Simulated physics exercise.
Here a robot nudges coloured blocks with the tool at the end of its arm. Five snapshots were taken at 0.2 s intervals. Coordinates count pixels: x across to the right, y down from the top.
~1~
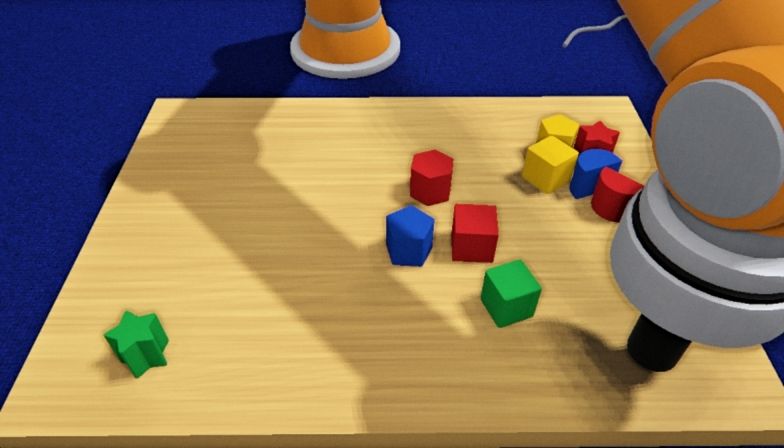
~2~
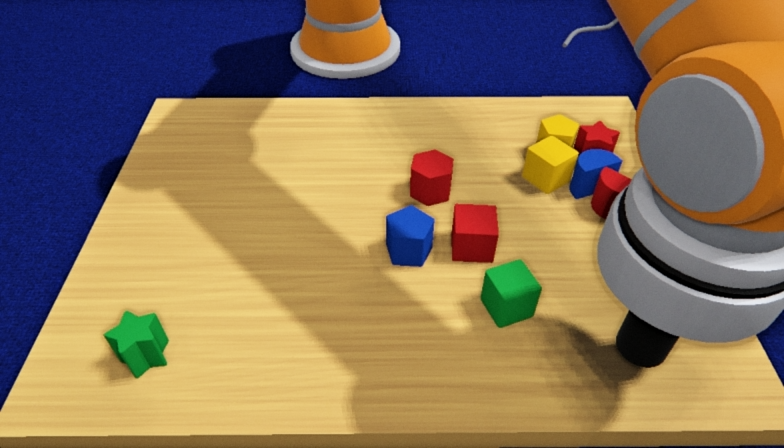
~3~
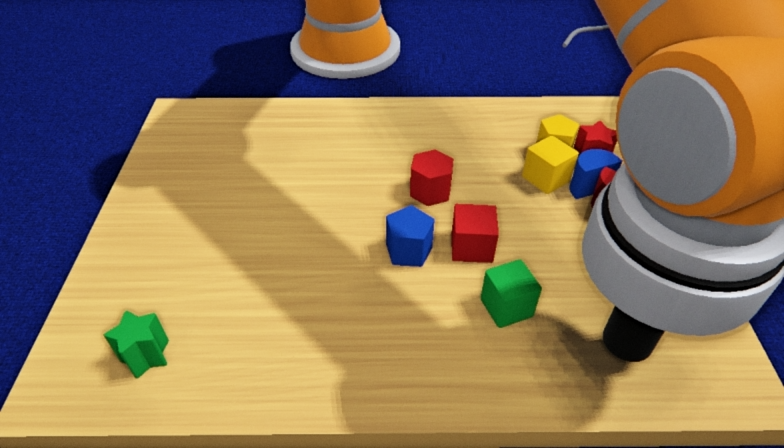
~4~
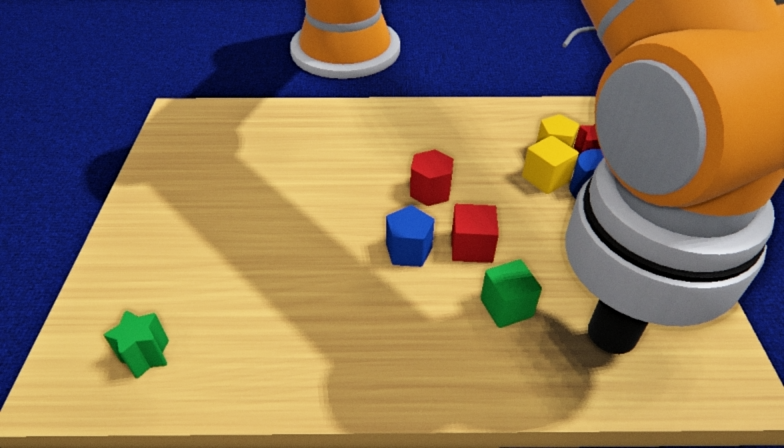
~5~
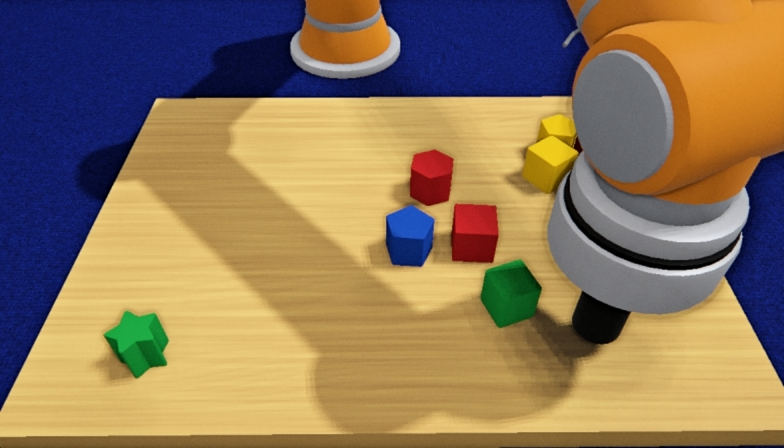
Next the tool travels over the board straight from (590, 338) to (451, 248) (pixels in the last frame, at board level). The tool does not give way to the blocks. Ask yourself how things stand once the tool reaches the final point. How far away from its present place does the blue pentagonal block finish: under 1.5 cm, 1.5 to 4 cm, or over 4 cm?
The blue pentagonal block moves under 1.5 cm.
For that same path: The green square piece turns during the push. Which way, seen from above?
Looking down on the board, it turns counter-clockwise.
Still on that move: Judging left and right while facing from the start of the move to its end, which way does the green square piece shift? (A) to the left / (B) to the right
A (to the left)
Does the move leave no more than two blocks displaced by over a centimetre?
My answer is yes.
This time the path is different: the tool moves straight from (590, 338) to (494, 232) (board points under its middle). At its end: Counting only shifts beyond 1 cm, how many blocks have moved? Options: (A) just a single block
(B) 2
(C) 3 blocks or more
I choose A.
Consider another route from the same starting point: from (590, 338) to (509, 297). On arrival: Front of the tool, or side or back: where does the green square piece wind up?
In front, I predict.
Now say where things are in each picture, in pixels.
The first frame shows tip of the tool (652, 351), middles of tops, blue pentagonal block (410, 222), red square piece (476, 218), green square piece (514, 279).
The second frame shows tool (641, 347), nothing pushed.
The third frame shows tool (627, 341), nothing pushed.
The fourth frame shows tool (612, 334), nothing pushed.
The fifth frame shows tool (596, 325), blue pentagonal block (410, 222), red square piece (476, 218), green square piece (514, 279).
On the path given first. One third of the way, tool (542, 291); green square piece (495, 273).
Two thirds of the way, tool (496, 262); red square piece (473, 215); green square piece (456, 262), turned 60° anticlockwise.
At the end, tool (453, 235); blue pentagonal block unmoved; red square piece (451, 191); green square piece (447, 259), turned 95° anticlockwise.
